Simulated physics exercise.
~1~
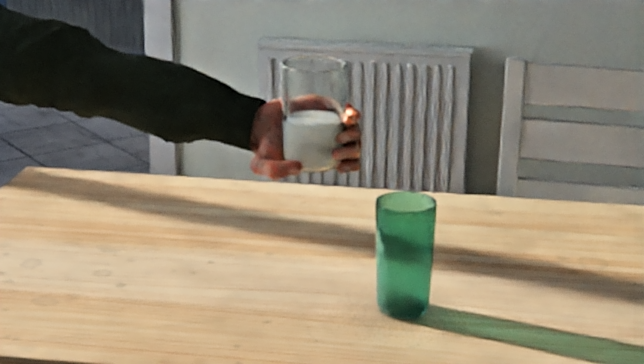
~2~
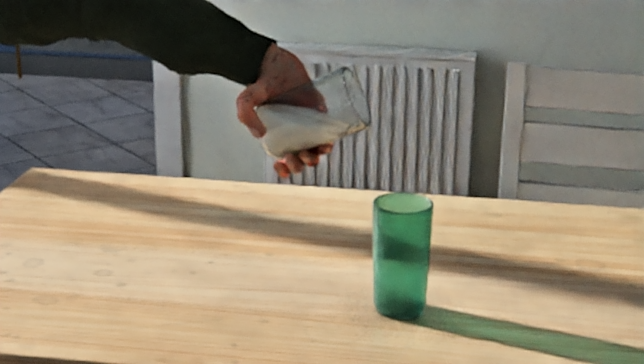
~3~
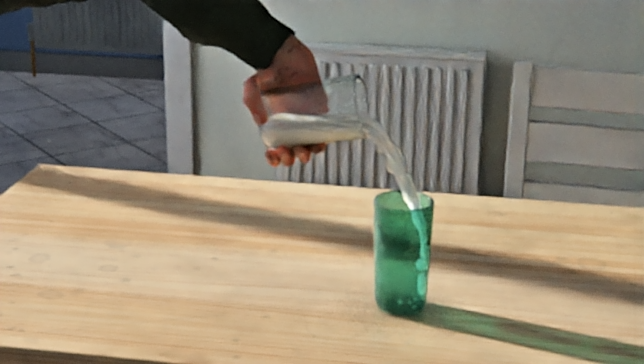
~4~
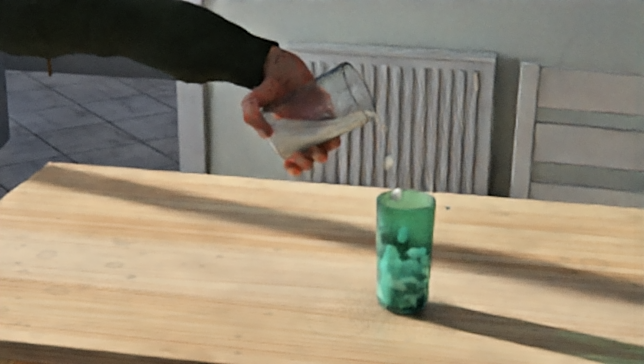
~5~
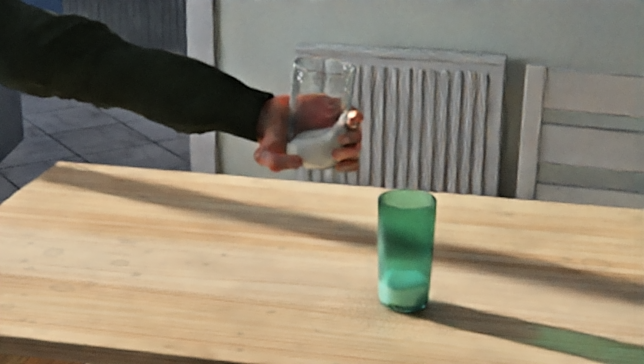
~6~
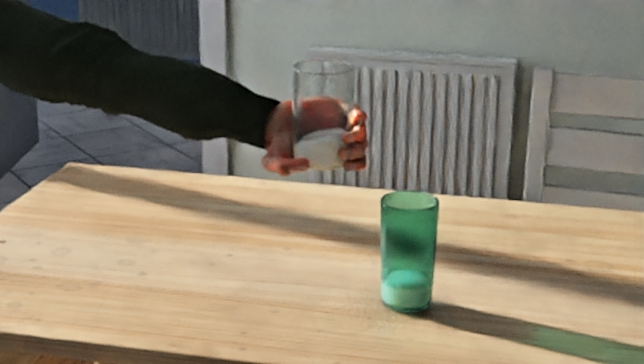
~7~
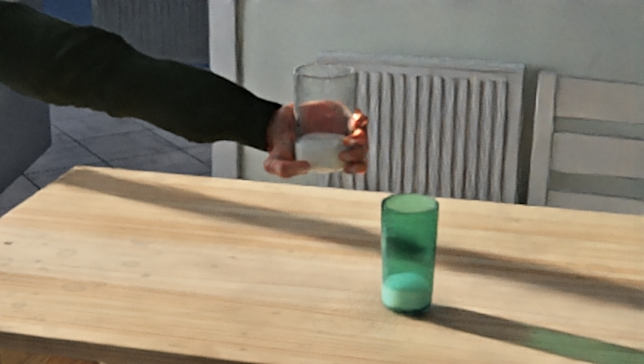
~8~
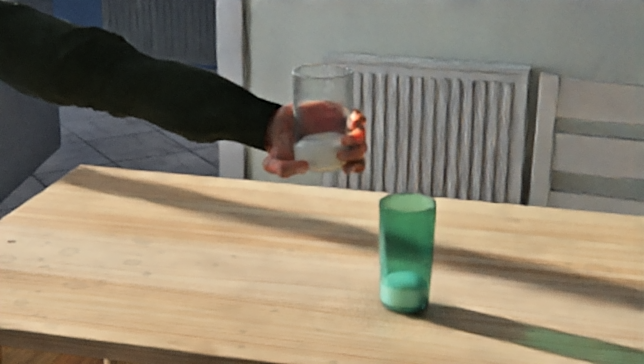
A hand at the end of a dark-sleeved arm reaches in from the left, holding a clear drinking glass of milk above a pale wooden table, seen from slightly above as the view drifts gently sideways. An empty, tall green glass stands to the right, with a white radiator and a pale slatted chair behind. The hand tips the clear glass rightwards, and milk streams into the green one. As it tilts back, the stream thins to drops and stops. Finally, the clear glass is held upright, still partly filled, while a shallow layer of milk rests in the green glass.
